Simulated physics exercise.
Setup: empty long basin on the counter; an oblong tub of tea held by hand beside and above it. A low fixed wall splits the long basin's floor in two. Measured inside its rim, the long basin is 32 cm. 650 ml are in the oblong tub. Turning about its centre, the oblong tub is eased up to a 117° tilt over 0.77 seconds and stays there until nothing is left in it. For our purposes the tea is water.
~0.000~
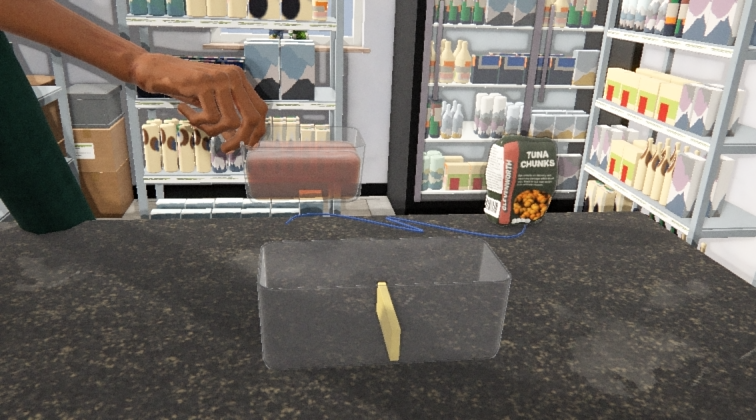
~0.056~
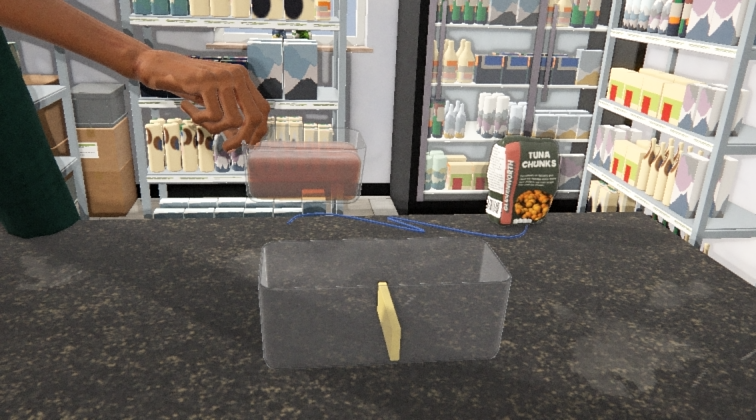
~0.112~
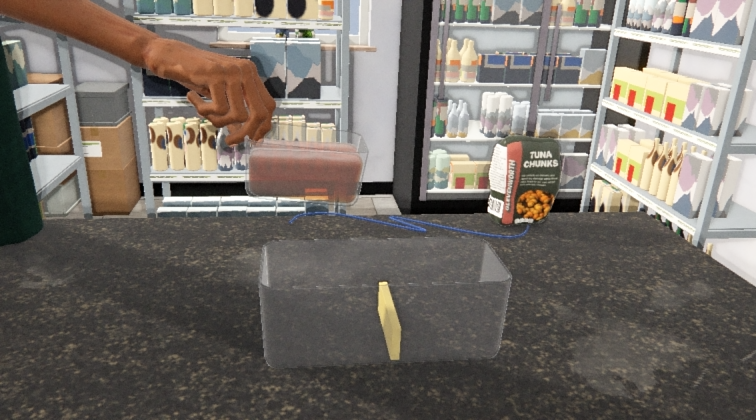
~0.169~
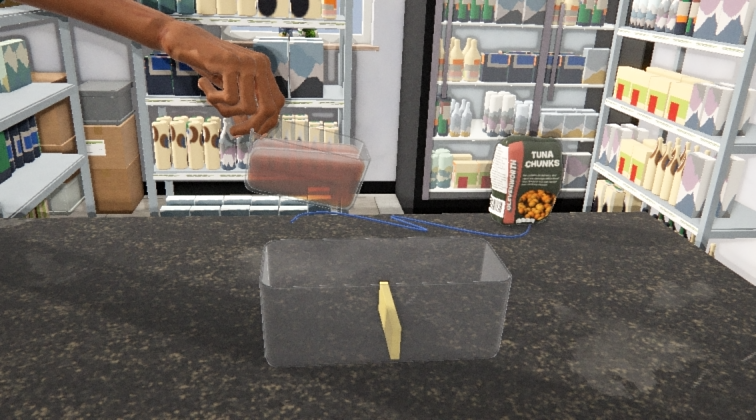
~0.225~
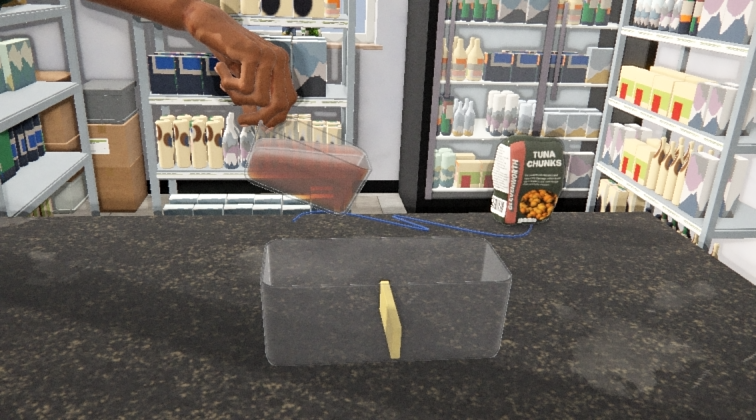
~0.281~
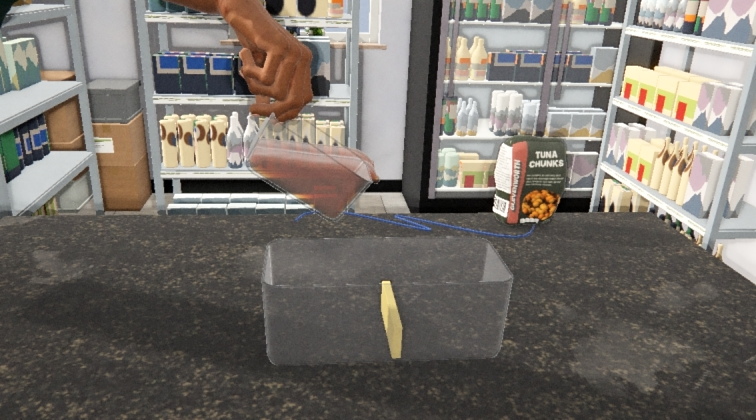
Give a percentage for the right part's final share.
My figure is 57 %.
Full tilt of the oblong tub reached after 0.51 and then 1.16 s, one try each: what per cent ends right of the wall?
Respectively 40 and 65 %.
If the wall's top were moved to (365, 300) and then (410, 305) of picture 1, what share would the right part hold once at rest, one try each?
In turn about 75 and 30 per cent.
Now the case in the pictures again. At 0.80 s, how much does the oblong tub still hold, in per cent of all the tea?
Share remaining: Approx. 1 %.
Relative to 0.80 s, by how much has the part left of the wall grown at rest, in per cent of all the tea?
Roughly 4 in a hundred.
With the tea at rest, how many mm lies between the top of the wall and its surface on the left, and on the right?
Left about 38 mm, while the right is about 28 mm.
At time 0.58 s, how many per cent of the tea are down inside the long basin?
I'd put it near 52 percent.
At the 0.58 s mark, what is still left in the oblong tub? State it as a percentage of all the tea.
12 %.
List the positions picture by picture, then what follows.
It leans 0°; its right rim is at (361, 138); the tea meets the walls at (247, 150) and (358, 150); the long basin's rim runs from (260, 265) to (497, 259); the wall's top is at (388, 305), in the first frame.
It leans 2°; its right rim is at (362, 140); the tea meets the walls at (248, 149) and (359, 151), in the second frame.
It leans 6°; its right rim is at (364, 144); the tea meets the walls at (251, 148) and (360, 152), in the third frame.
It leans 13°; its right rim is at (367, 152); the tea meets the walls at (252, 148) and (363, 154), in the fourth frame.
It leans 23°; its right rim is at (368, 162); the tea meets the walls at (253, 147) and (367, 156), in the fifth frame.
It leans 34°; its right rim is at (368, 173); the tea meets the walls at (253, 145) and (360, 161); 5 per cent is over the edge, in the sixth frame.
After 0.58 s the tilt is 100° and 13 per cent is still to pour, 7 is left of the wall and 45 right of it.
After 0.80 s the tilt is 117° and 1 per cent is still to pour, 36 is left of the wall and 57 right of it.
After 1.02 s the tilt is 117° and 0 per cent is still to pour, 40 is left of the wall and 57 right of it.
After 1.27 s the tilt is 117° and 0 per cent is still to pour, 40 is left of the wall and 57 right of it.
In the end 40 per cent lies left of the wall, 57 right of it and 3 outside.
